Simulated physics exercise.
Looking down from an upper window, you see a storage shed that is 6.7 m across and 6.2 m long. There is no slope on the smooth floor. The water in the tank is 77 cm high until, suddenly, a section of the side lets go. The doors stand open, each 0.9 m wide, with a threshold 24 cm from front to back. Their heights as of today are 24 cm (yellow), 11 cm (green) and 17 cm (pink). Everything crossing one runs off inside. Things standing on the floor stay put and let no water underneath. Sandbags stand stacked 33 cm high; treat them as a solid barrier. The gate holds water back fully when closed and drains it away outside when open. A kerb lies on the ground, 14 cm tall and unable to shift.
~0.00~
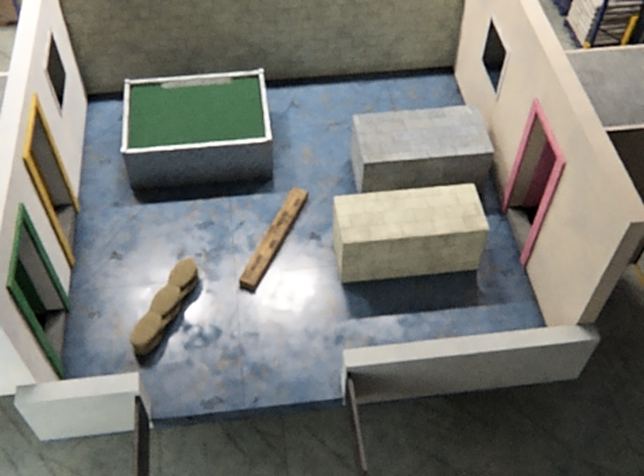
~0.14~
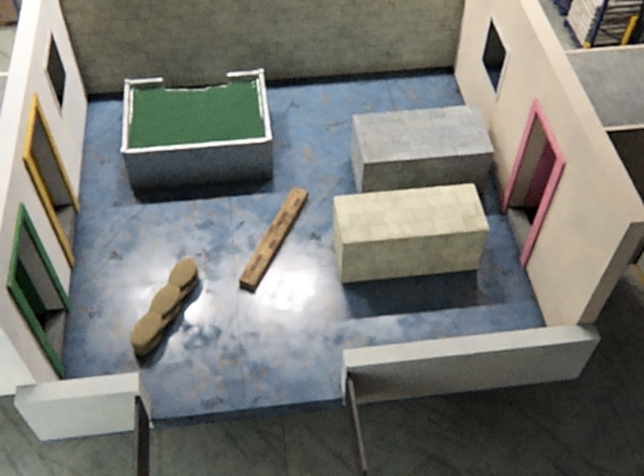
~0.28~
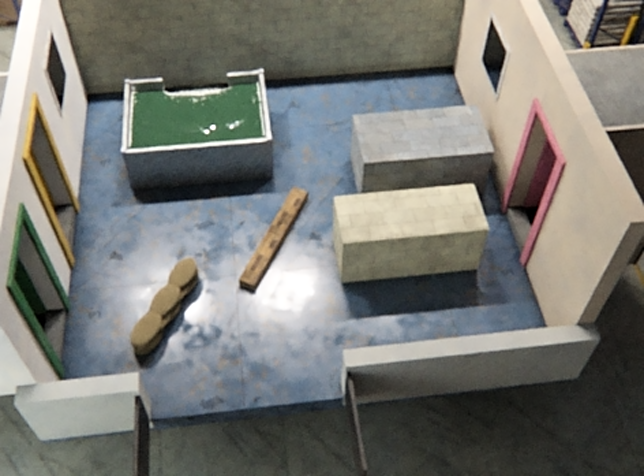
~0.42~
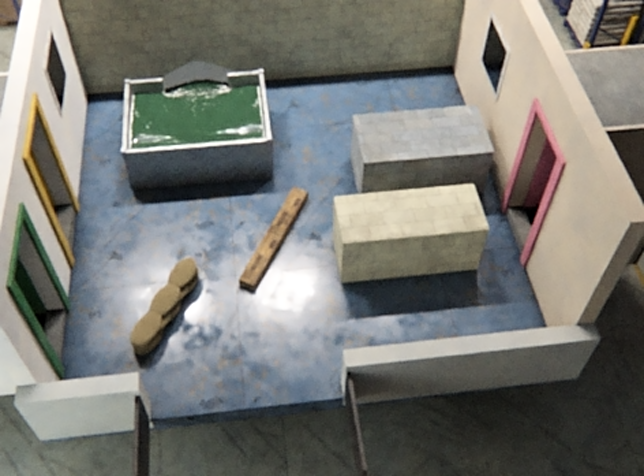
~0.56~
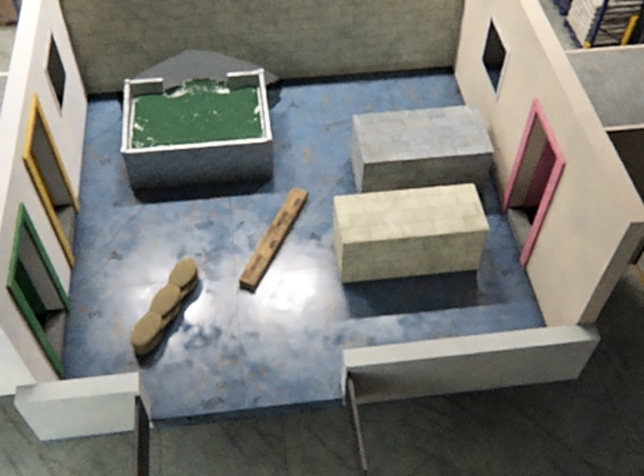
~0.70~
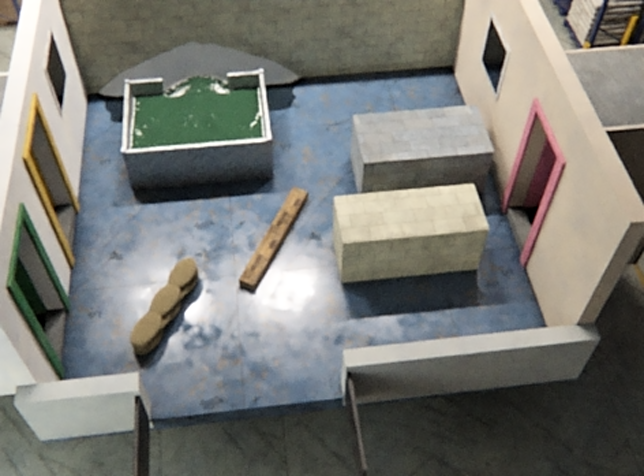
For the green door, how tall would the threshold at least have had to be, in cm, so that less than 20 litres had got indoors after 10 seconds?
It would need to be about 11.5 cm.
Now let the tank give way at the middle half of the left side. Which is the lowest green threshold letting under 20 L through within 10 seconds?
Close to 13.0 cm at the least.
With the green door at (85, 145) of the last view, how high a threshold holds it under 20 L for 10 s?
Around 16 cm would do it.
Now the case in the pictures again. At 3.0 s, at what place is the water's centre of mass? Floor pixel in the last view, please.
At about (237, 138).
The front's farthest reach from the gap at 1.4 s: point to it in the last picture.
Lab note: Front tip approx. at (423, 70).
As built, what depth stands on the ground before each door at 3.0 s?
Depths in cm: Yellow 5, green 3, pink 3.
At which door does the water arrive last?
That's the pink door.
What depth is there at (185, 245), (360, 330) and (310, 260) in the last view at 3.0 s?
In order: Around 1, 0 and 0 cm.
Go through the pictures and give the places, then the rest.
In the first frame, still water, 77 cm deep, in the tank at (197, 113); the green door at (43, 300) is dry.
In the second frame, the gap is on the far side, the front 0.3 m out at a hidden place; the back of the tank holds 77 cm.
In the third frame, the front is at a hidden place, 0.8 m from the gap on the far side; 1.0 m2 of floor is wet, 76 cm left at the back.
In the fourth frame, the front is at a hidden place, 1.0 m from the gap on the far side; 1.5 m2 of floor is wet, 68 cm left at the back.
In the fifth frame, the gap is on the far side, the front 1.3 m out at (282, 79); the back of the tank holds 66 cm.
In the sixth frame, water pours out on the far side and has run 1.6 m, to (301, 78); about 16 cm deep outside, 64 cm at the back; the green door at (43, 300), 4.7 m from the gap, is still 4.4 m from the nearest water.
After 1.4 s water covers 20 % of the floor, deepest (56 cm) near (199, 88); it has not reached the green door.
After 3.0 s water covers 45 % of the floor, deepest (32 cm) near (199, 88); 3 cm at the green door, 0 litres in over its 11 cm threshold.
After 10.0 s water covers 95 % of the floor, deepest (12 cm) near (71, 276); 10 cm at the green door, 24 litres in over its 11 cm threshold.
At the green door as built, the water arrived by 2.5 s and peaked near 15 cm at 6.8 s.
Run again over the same 10 s with other heights there, 33 litres in over 10 cm, 9 litres over 13.5 cm. The limit of 20 litres is kept from about 11.5 cm up.
